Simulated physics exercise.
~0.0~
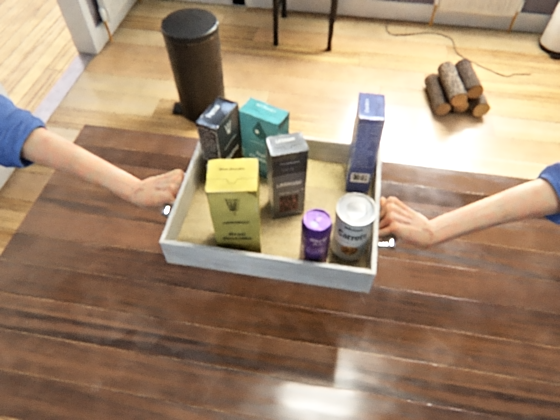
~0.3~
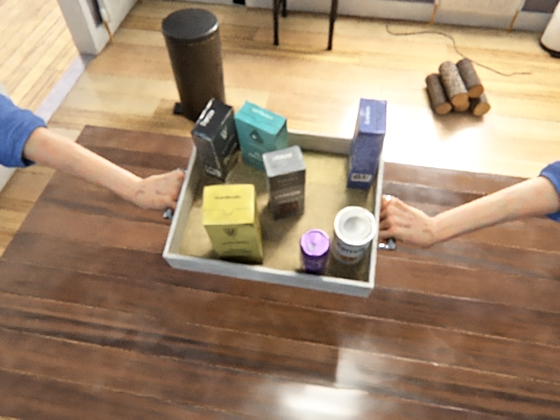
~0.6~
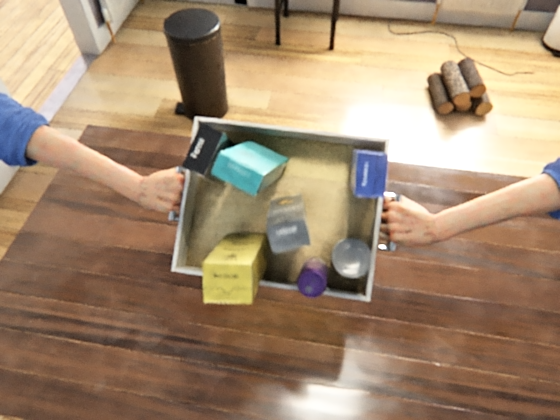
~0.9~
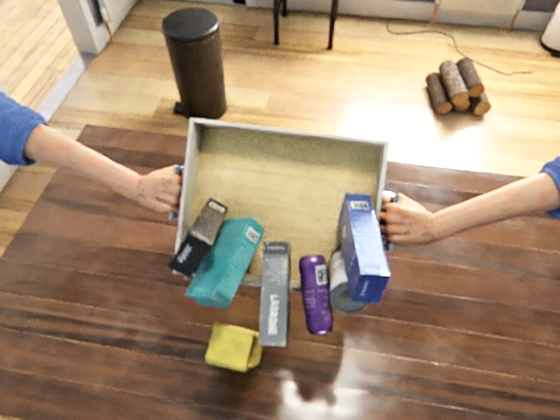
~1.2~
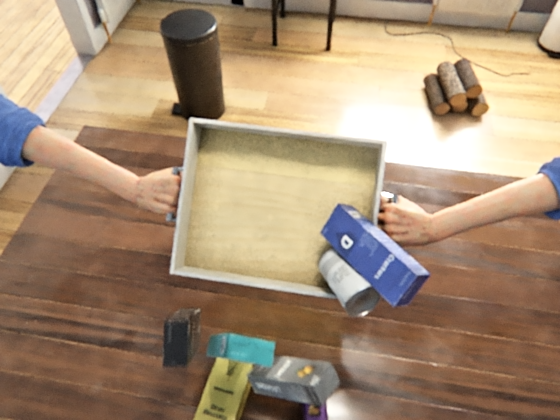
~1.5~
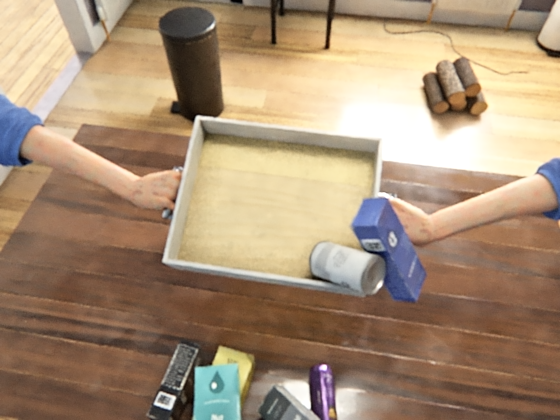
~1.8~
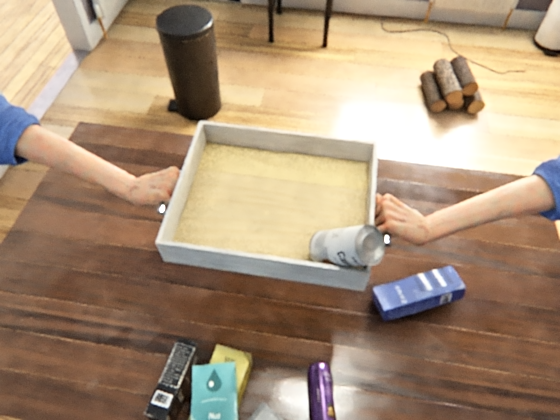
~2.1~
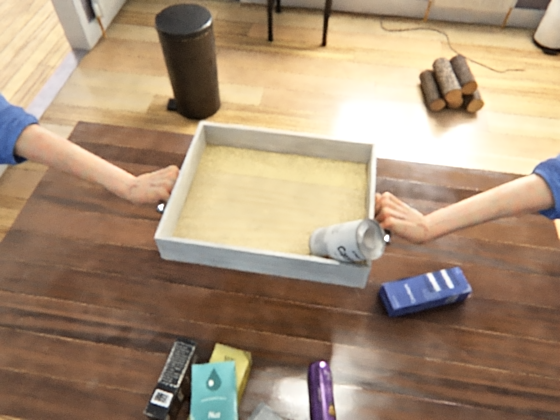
Above a wooden floor, two hands tip a crate forward, spilling everything except a toppled white tin.
